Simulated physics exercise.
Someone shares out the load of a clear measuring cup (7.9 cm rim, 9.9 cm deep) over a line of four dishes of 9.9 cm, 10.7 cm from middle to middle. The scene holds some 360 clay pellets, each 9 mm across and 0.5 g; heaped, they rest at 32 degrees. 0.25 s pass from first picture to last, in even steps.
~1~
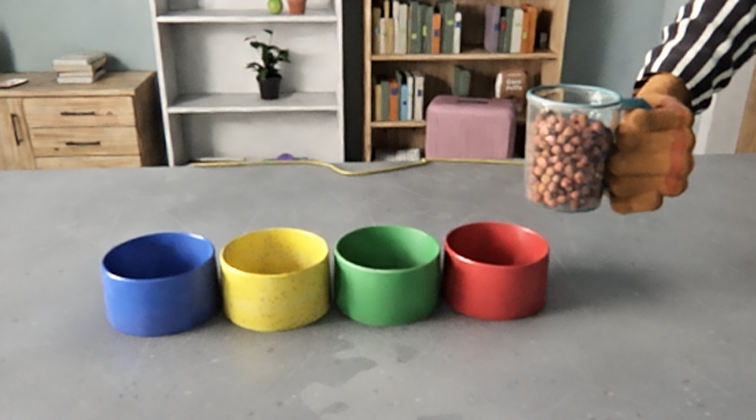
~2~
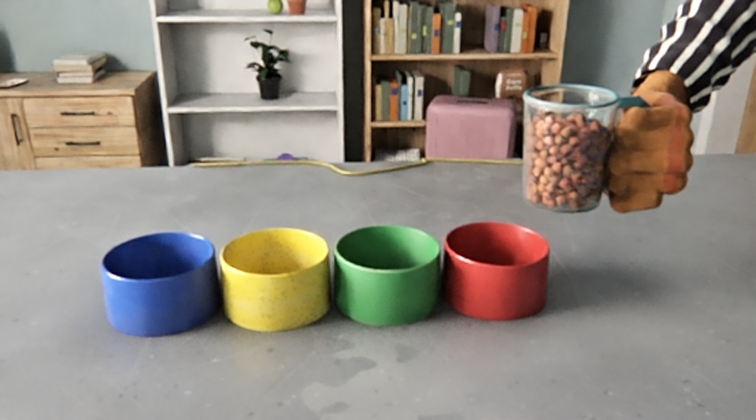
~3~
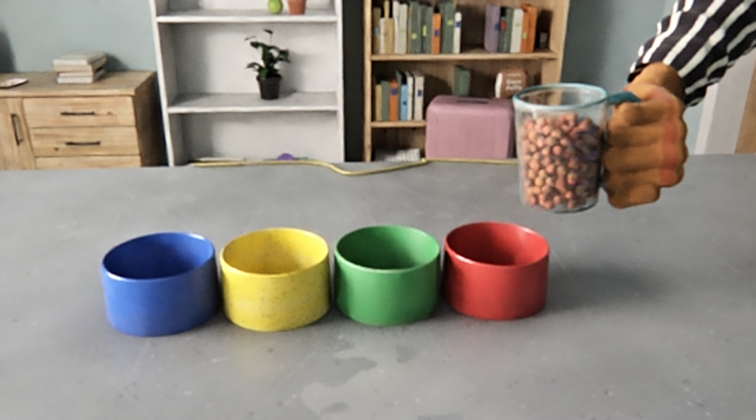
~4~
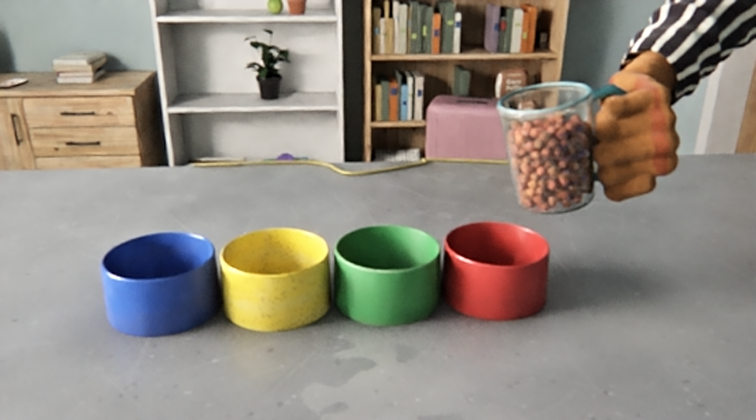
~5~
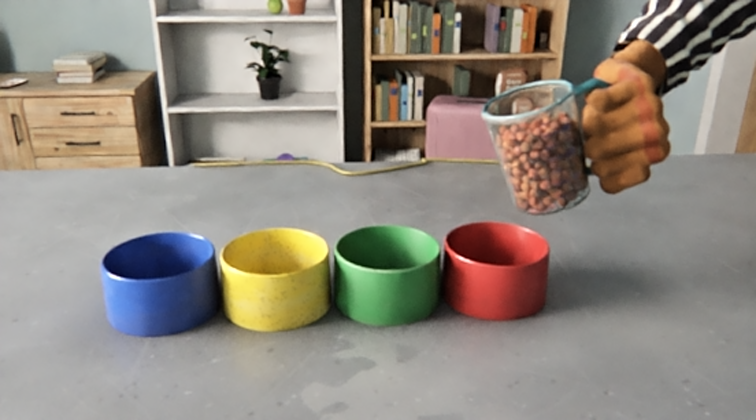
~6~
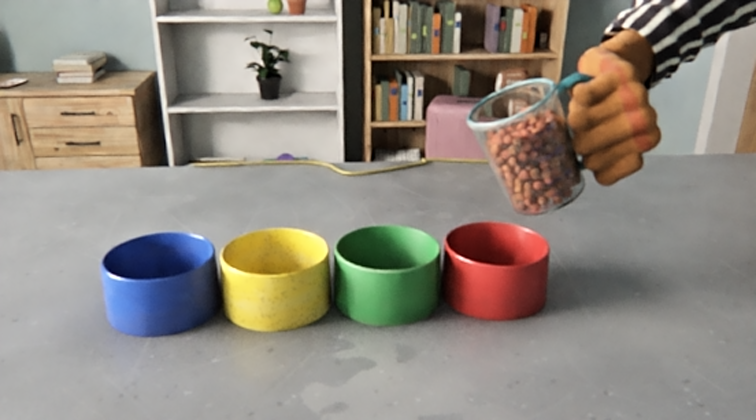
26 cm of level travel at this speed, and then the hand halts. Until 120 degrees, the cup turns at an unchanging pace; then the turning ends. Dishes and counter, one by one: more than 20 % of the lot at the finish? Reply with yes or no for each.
Red dish: No, blue dish: No, green dish: No, yellow dish: Yes, counter: No.
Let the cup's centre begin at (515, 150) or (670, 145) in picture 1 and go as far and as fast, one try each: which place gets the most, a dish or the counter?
The winner: Yellow, then green.
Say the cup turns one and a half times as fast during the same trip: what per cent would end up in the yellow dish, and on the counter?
Yellow 30, counter 10.
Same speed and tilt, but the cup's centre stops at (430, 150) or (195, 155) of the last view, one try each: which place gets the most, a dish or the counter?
Largest portions, in order: Green and yellow.
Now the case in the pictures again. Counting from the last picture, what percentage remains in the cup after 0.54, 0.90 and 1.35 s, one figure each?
At the three moments: 95, 25 and 0 percent.
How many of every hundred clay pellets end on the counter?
10 %.
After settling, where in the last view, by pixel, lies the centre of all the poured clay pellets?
Resting centre estimate: Around (268, 282).
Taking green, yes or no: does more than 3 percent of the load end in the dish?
Green: True.
Then, 0.54 s after the last picture, tilt 99 degrees; cup holds 95 %, green 5 %.
Then, 0.90 s after the last picture, tilt 120 degrees; cup holds 25 %, green 5 %, yellow 60 %.
Then, 1.35 s after the last picture, tilt 120 degrees; cup holds 0 %, green 5 %, yellow 80 %.
In the end, red 0 %, blue 0 %, green 5 %, yellow 80 %, counter 10 %.
